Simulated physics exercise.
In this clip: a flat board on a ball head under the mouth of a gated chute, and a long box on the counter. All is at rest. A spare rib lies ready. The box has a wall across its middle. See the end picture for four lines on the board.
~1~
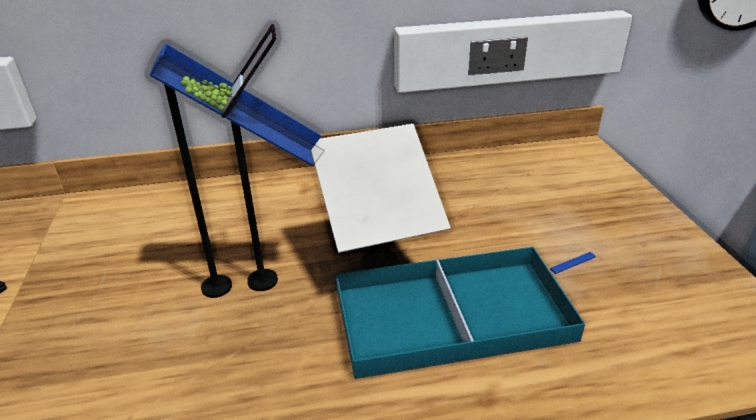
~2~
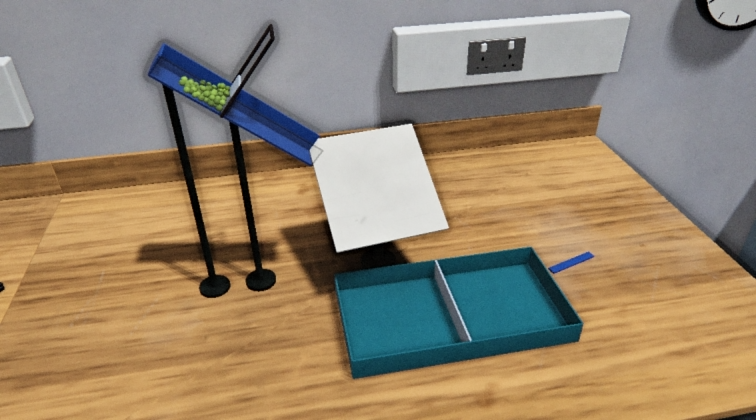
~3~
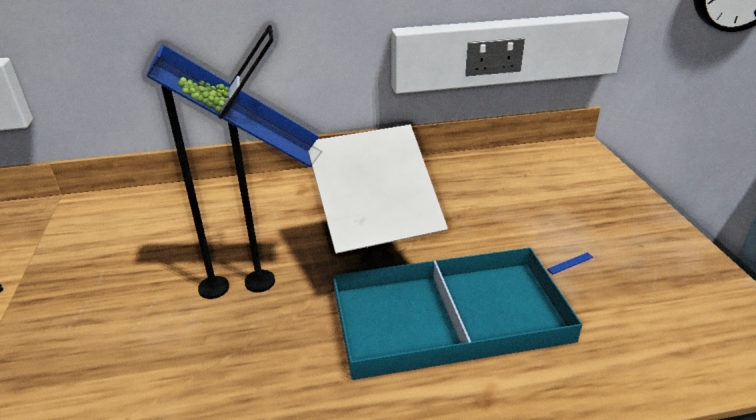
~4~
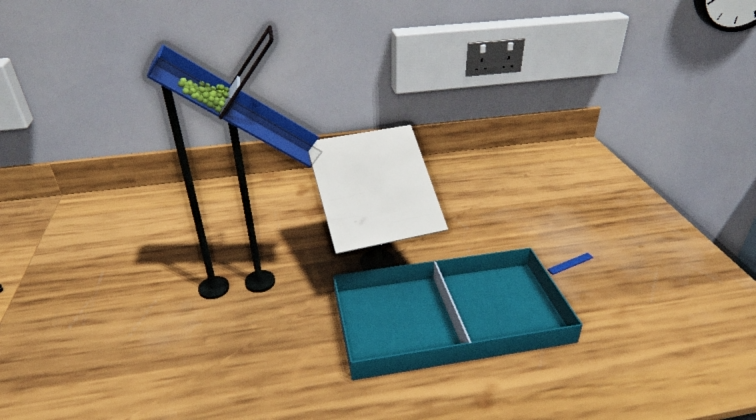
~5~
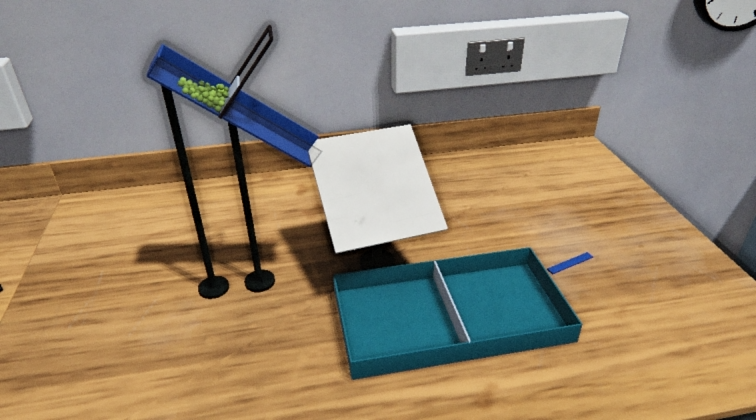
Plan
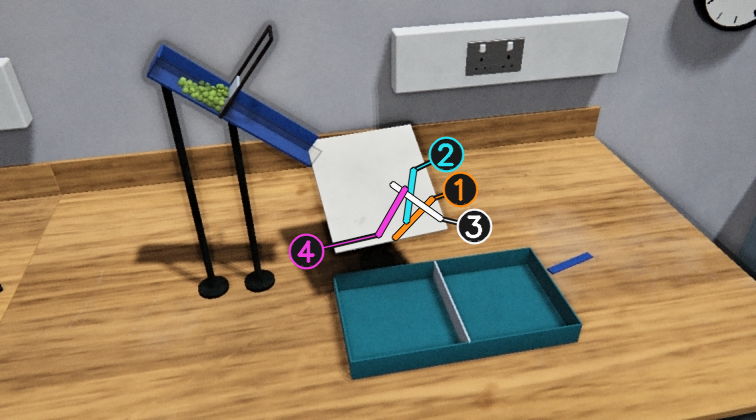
Nothing moves except for a very slight shift of the view near the start. Green dried peas stay heaped behind the shut gate of a sloping blue chute, above a tilted white board. A teal box with a wall across its middle rests on the wooden counter beside a small blue strip.
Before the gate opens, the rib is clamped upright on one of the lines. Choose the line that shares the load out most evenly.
3 works best here.
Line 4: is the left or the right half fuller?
The left half.
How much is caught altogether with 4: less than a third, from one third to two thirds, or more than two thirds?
Line 4 gives more than two thirds.
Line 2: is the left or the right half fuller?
Left.
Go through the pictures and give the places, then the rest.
The first frame shows load behind the gate (214, 93), dried peas; lip of the chute (312, 158), sloping fairly steeply.
The second frame shows middle of the board (377, 184), tilted fairly steeply; middle of its low edge (394, 240); of its high edge (361, 132).
The third frame shows front corners of the box (351, 362) and (582, 324); front end of its middle wall (470, 343); gate still shut (236, 86).
The fourth frame shows middle of the load (211, 94); lip (309, 160).
The fifth frame shows middle of the load (210, 94); lip (309, 159).
On the marked copy, line 1 from (432, 199) to (395, 237); line 2 from (413, 170) to (406, 220); line 3 from (393, 184) to (440, 218); line 4 from (404, 189) to (378, 234).
With 1, of what is caught, almost all in the left half, about a tenth in the right.
With 2, of what is caught, the larger part in the left half, about a tenth in the right.
With 3, of what is caught, roughly a third in the left half, roughly two thirds in the right.
With 4, of what is caught, almost all in the left half, about a tenth in the right.
